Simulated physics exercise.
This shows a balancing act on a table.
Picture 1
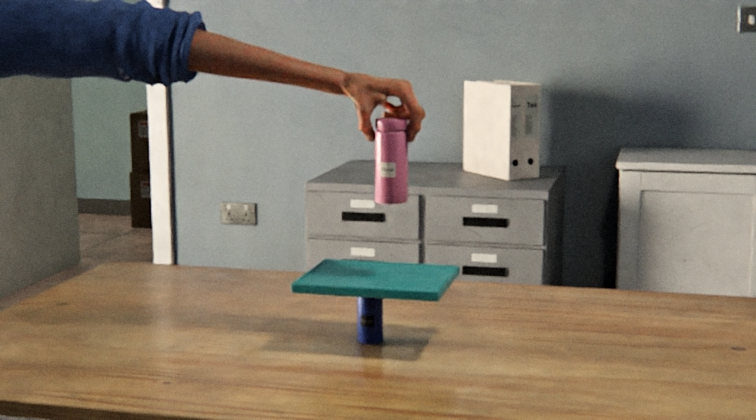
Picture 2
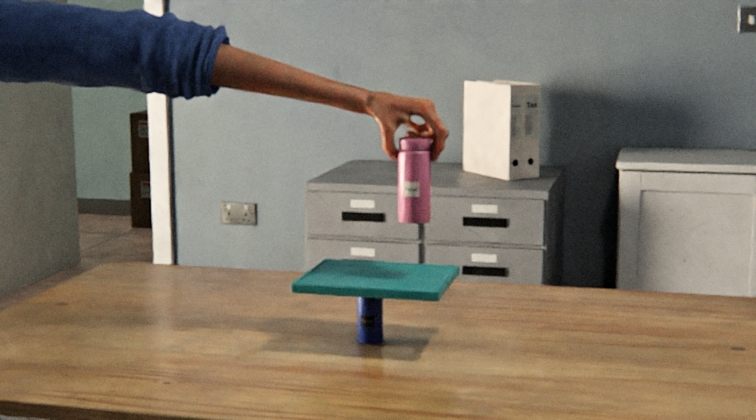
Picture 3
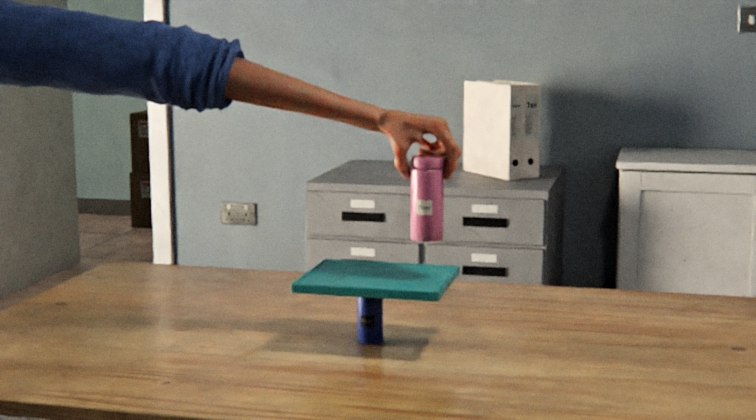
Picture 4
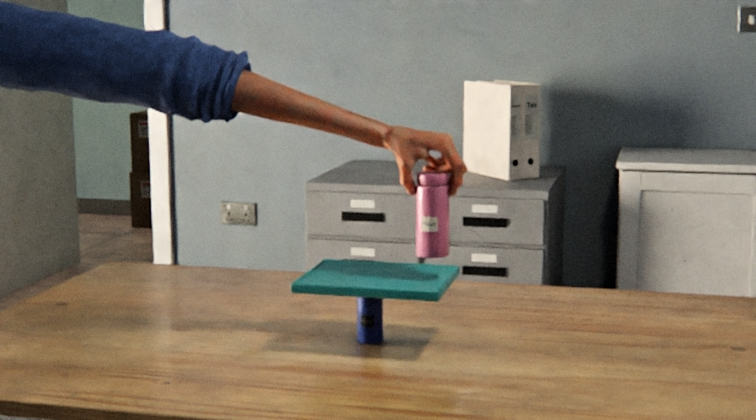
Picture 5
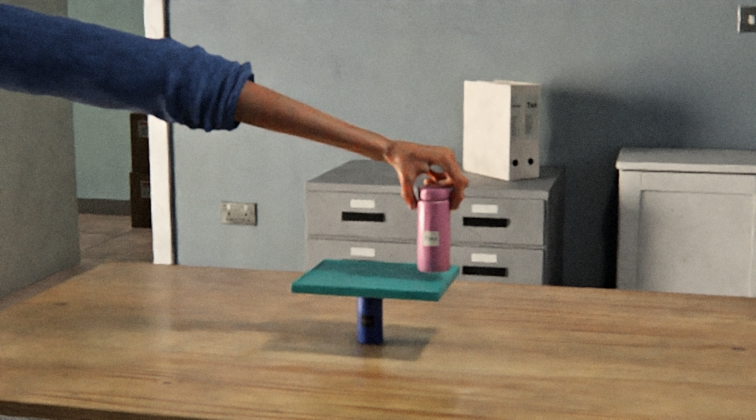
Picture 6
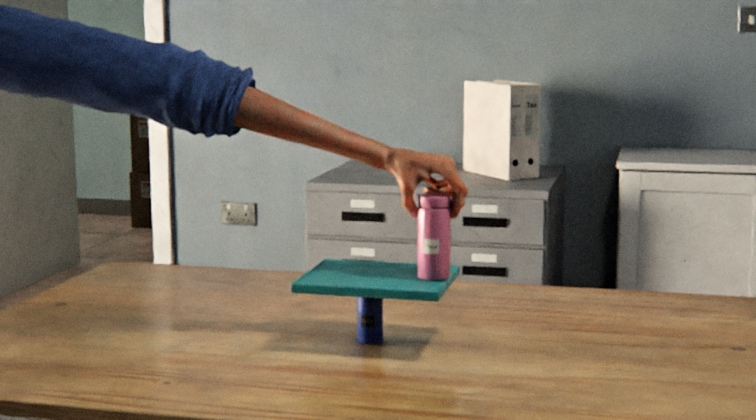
To begin with, a hand holds a pink shaker by its top above a turquoise lid balanced on a small dark blue cylinder on a wooden table. The arm moves the shaker rightward and lowers it, then sets it upright near the lid's right edge, with the fingers still gripping its top.
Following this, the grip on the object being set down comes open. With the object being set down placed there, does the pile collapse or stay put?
It collapses.
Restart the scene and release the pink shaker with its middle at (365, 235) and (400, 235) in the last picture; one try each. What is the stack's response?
On the first try it stays put; on the second try it falls down.
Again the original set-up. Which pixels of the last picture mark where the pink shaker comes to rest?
Somewhere around (510, 335) in the last picture.
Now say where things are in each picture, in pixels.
In the first frame, coming down; pink shaker (391, 161); turquoise lid (378, 279).
In the second frame, coming down; pink shaker (415, 179); turquoise lid (378, 279).
In the third frame, coming down; pink shaker (427, 198); turquoise lid (378, 279).
In the fourth frame, coming down; pink shaker (432, 214); turquoise lid (378, 279).
In the fifth frame, coming down; pink shaker (434, 229); turquoise lid (378, 279).
In the sixth frame, set down, still held; pink shaker (434, 237); turquoise lid (378, 279).
Then, 0.30 s after the last picture, pink shaker now fallen; turquoise lid tipped 52° from how it was.
Then, 0.40 s after the last picture, turquoise lid tipped 50° from how it was.
Then, 0.50 s after the last picture, turquoise lid tipped 35° from how it was; blue shaker slid about its own width.
Then, 0.60 s after the last picture, turquoise lid now fallen; blue shaker slid about its own width.
At rest, fallen, turquoise lid and pink shaker; moved from the start, blue shaker. Seen from the same camera at the end, pink shaker near (510, 335). The stack comes apart.
